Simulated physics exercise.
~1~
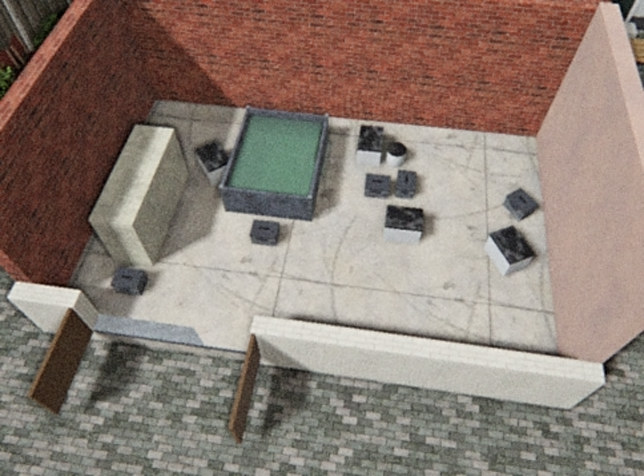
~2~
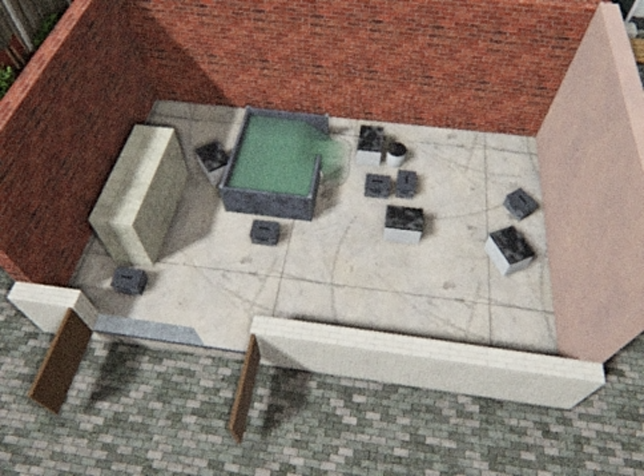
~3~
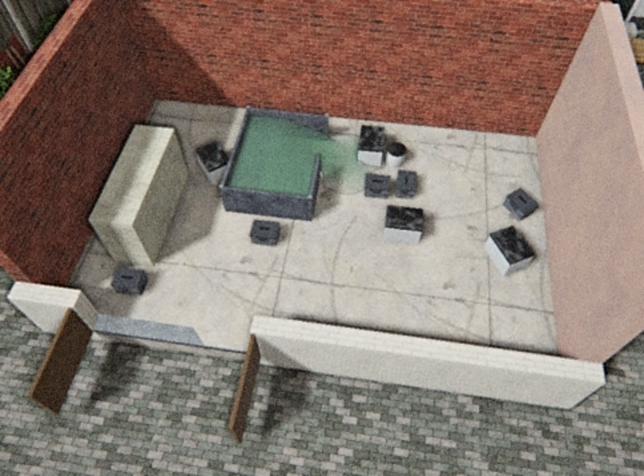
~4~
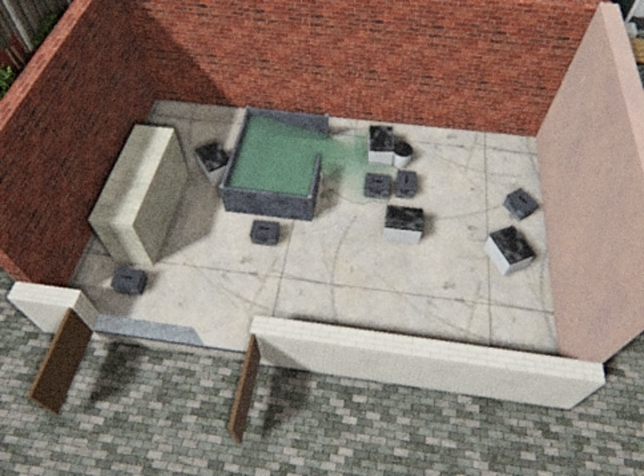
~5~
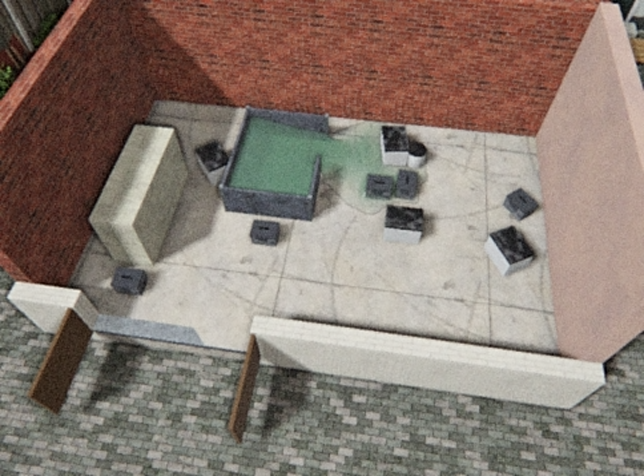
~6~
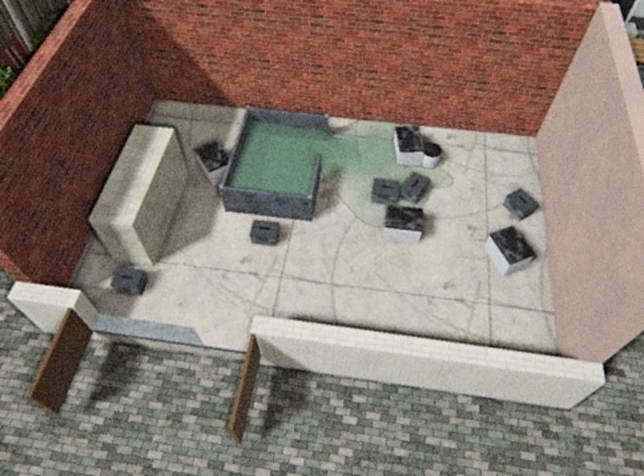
Green water pours from a walled tank and pushes a nearby box and pail rightward.
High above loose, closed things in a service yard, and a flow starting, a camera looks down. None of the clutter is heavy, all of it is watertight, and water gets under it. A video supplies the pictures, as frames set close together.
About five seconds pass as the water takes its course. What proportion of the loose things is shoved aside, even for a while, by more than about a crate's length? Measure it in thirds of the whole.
The share is one to two thirds of the whole.
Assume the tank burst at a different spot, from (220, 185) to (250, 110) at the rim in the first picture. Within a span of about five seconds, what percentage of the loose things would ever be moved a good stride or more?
About 20 %.
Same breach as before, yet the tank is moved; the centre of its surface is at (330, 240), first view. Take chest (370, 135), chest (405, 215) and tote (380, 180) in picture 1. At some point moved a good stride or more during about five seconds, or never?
Object by object: Below the mark, over the mark, below the mark.
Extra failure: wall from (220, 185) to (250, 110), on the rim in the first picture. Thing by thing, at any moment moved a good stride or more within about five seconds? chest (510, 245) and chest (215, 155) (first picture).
Lab note, as listed: Stayed below that mark / reached that mark.
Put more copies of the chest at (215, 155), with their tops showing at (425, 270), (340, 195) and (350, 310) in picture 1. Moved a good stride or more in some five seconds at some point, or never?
One by one: Hardly budges; hardly budges; hardly budges.
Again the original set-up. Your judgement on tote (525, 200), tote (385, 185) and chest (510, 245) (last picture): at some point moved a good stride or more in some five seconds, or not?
Went a long way, went a long way, went a long way.
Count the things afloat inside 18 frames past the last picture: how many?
Count: 5.
A moment on, 4 of 10 are well off their spots; 0 afloat.
Next, 4 of 10 are well off their spots; 3 afloat.
Later, 6 of 10 are well off their spots; 5 afloat.
In the end, 6 of 10 are well off their spots, and 6 have been at some point; 5 afloat.
